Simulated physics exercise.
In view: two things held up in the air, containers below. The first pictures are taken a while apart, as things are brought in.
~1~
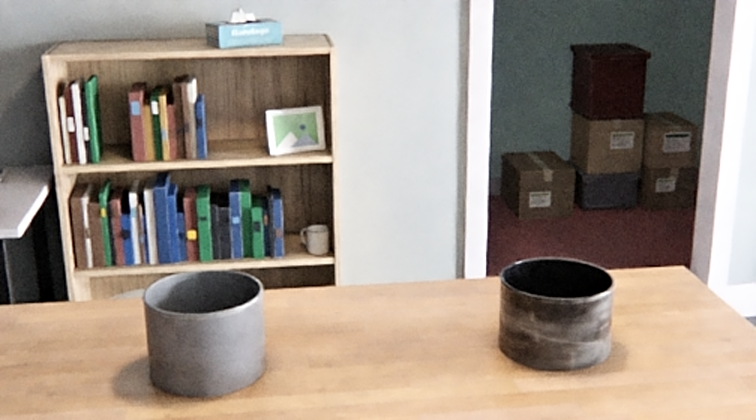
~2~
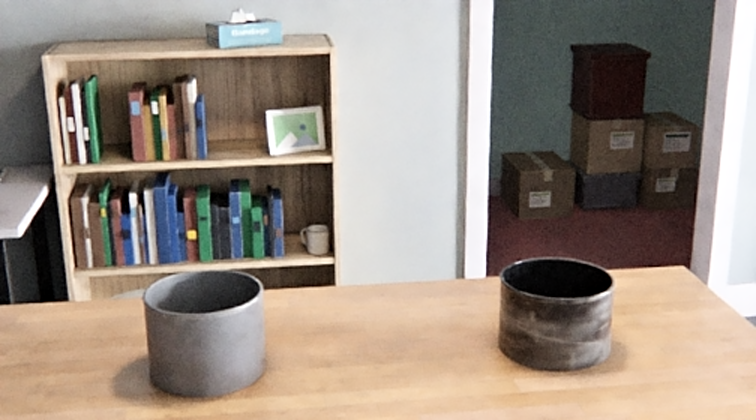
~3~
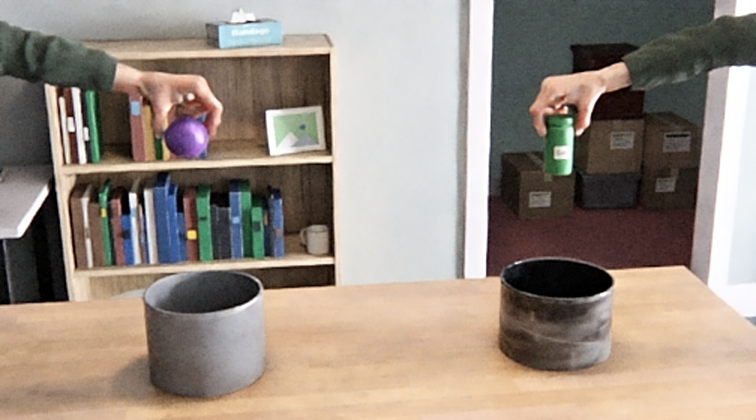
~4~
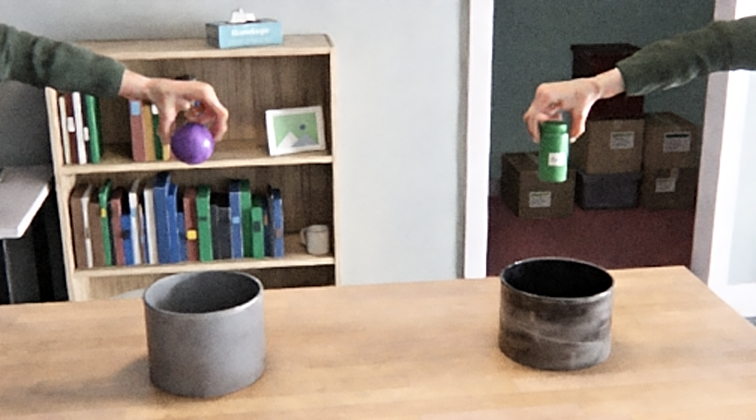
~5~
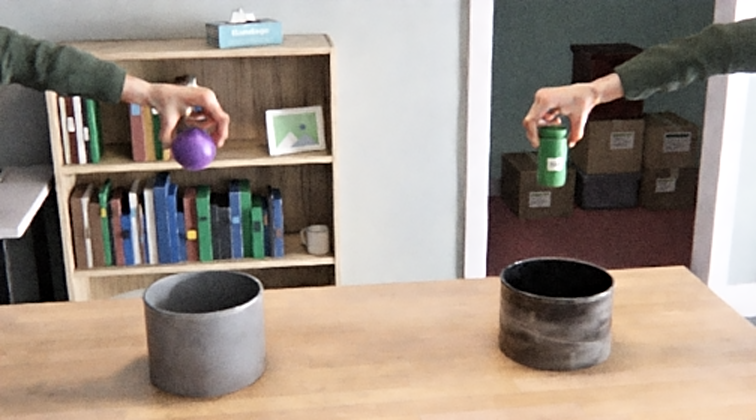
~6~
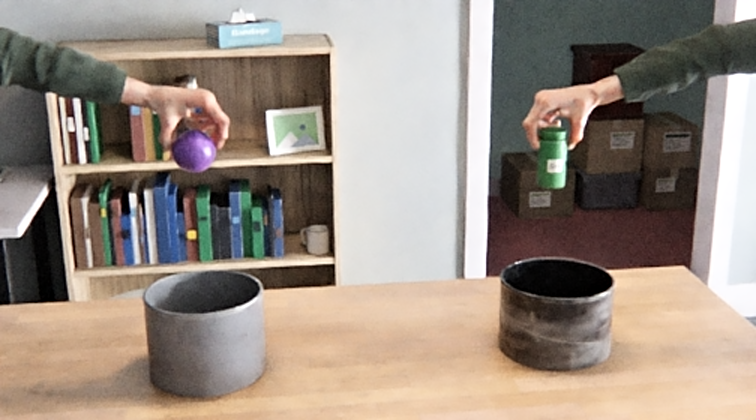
The clip shows two pots on a wooden table before a bookshelf and doorway; then hands bring in a purple onion above the left pot and a green shaker above the right, shift them slightly, and hold them there.
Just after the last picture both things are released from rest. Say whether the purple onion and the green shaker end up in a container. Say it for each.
Outcome: The purple onion lands inside and the green shaker lands inside.
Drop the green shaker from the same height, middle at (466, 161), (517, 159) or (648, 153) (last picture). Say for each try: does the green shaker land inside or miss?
In that order, it misses; is caught; lands outside.
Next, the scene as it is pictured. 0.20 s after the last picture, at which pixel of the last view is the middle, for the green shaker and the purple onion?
First (549, 222), then (198, 219).
Then, 0.20 s after the last picture, purple onion falling near (198, 219); green shaker falling near (549, 222).
At rest, the purple onion is caught, near (207, 347); the green shaker is caught, near (544, 319).
